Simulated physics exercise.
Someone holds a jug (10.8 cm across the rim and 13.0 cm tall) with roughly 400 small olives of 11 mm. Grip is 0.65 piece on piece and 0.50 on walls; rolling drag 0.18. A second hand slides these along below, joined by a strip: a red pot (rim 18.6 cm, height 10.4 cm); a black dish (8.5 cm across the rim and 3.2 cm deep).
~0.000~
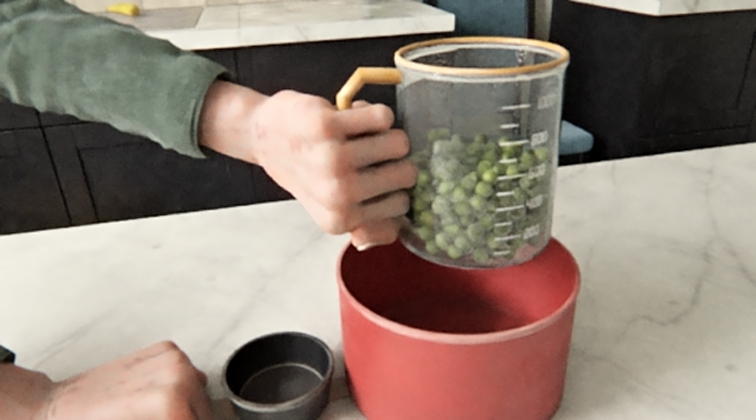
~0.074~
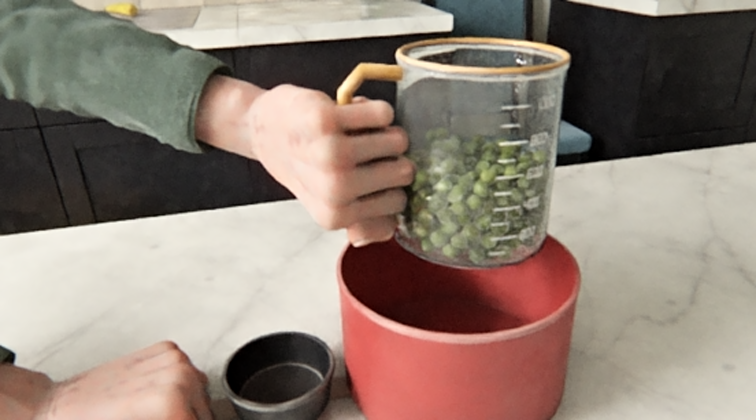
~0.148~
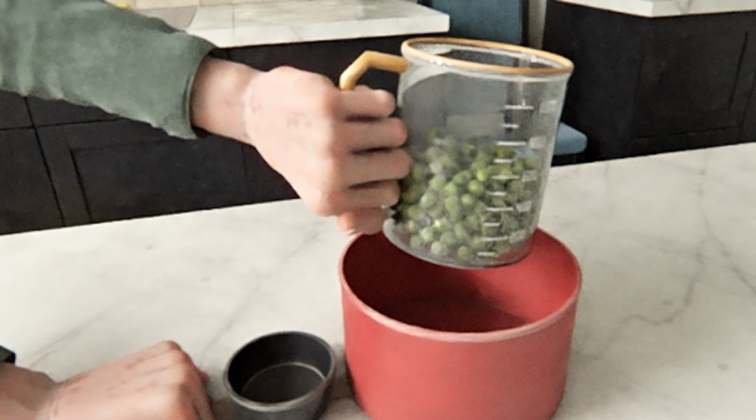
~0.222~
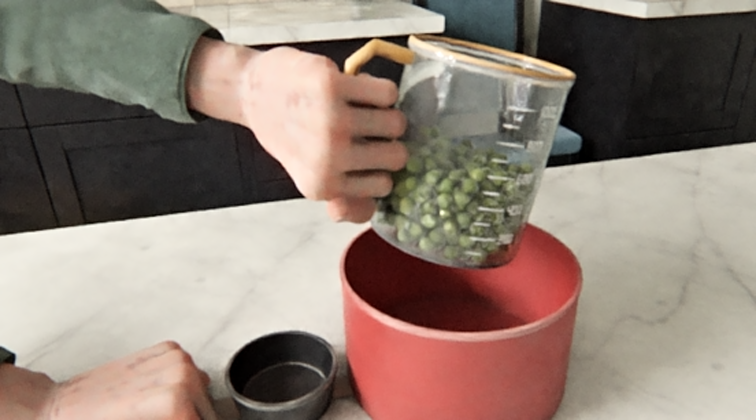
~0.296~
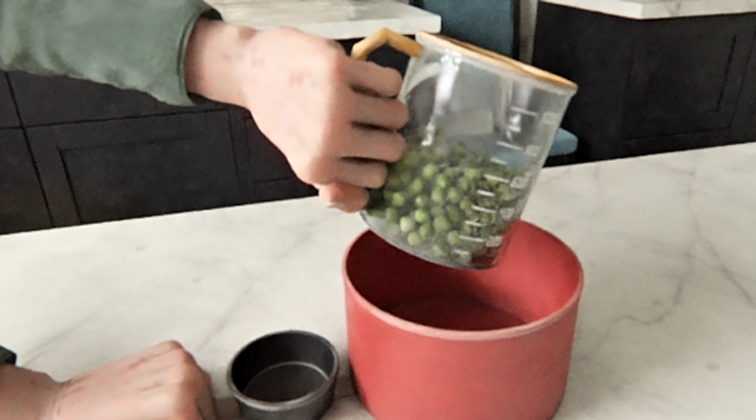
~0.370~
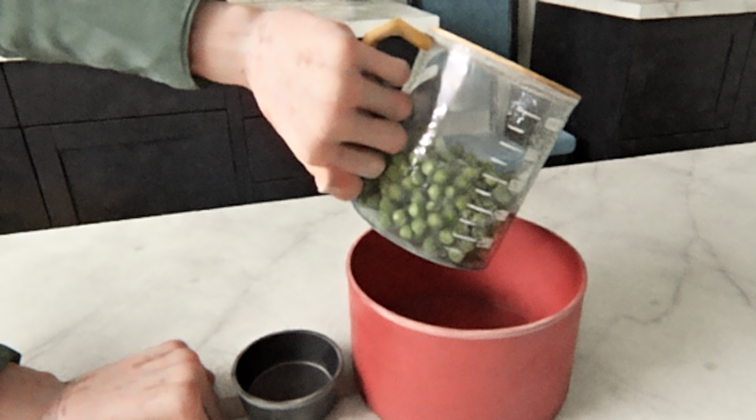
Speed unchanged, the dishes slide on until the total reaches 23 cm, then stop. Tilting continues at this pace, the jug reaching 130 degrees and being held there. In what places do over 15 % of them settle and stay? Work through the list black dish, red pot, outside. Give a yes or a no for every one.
Black dish - no; red pot - yes; outside - no.
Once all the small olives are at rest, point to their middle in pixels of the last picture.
I'd say close to (670, 313).
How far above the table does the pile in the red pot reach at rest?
Measured height, approx. 4.0 cm.
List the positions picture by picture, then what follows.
In the first frame, jug at (478, 106); tilt 0 degrees; dishes slid 0.0 cm; lip at (555, 48); top of the load at (505, 138); red pot at (455, 261); black dish at (278, 366).
In the second frame, jug at (478, 105); tilt 2 degrees; dishes slid 0.2 cm; lip at (556, 51); top of the load at (503, 140).
In the third frame, jug at (478, 101); tilt 7 degrees; dishes slid 0.6 cm; low side right; lip at (559, 59); top of the load at (434, 142).
In the fourth frame, jug at (480, 98); tilt 14 degrees; dishes slid 1.1 cm; low side right; lip at (560, 70); top of the load at (419, 141).
In the fifth frame, jug at (483, 95); tilt 20 degrees; dishes slid 1.6 cm; low side right; lip at (561, 81); top of the load at (441, 139).
In the sixth frame, jug at (489, 93); tilt 26 degrees; dishes slid 2.0 cm; low side right; lip at (564, 92); top of the load at (423, 136); red pot at (463, 258); black dish at (288, 363). It turns about 85 degrees a second.
After 1.49 s, tilt 122 degrees; red pot 25 %, jug 75 %; middle of all pieces on or above the table near (465, 208).
Then, at 2.42 s, tilt 130 degrees; red pot 100 %; middle of all pieces on or above the table near (593, 326).
After 3.28 s, tilt 130 degrees; red pot 100 %; middle of all pieces on or above the table near (645, 316).
After 4.09 s, tilt 130 degrees; red pot 100 %; middle of all pieces on or above the table near (669, 312).
By 4.3 s all is still; red pot 100 %, outside 0 %, jug 0 %, black dish 0 %.
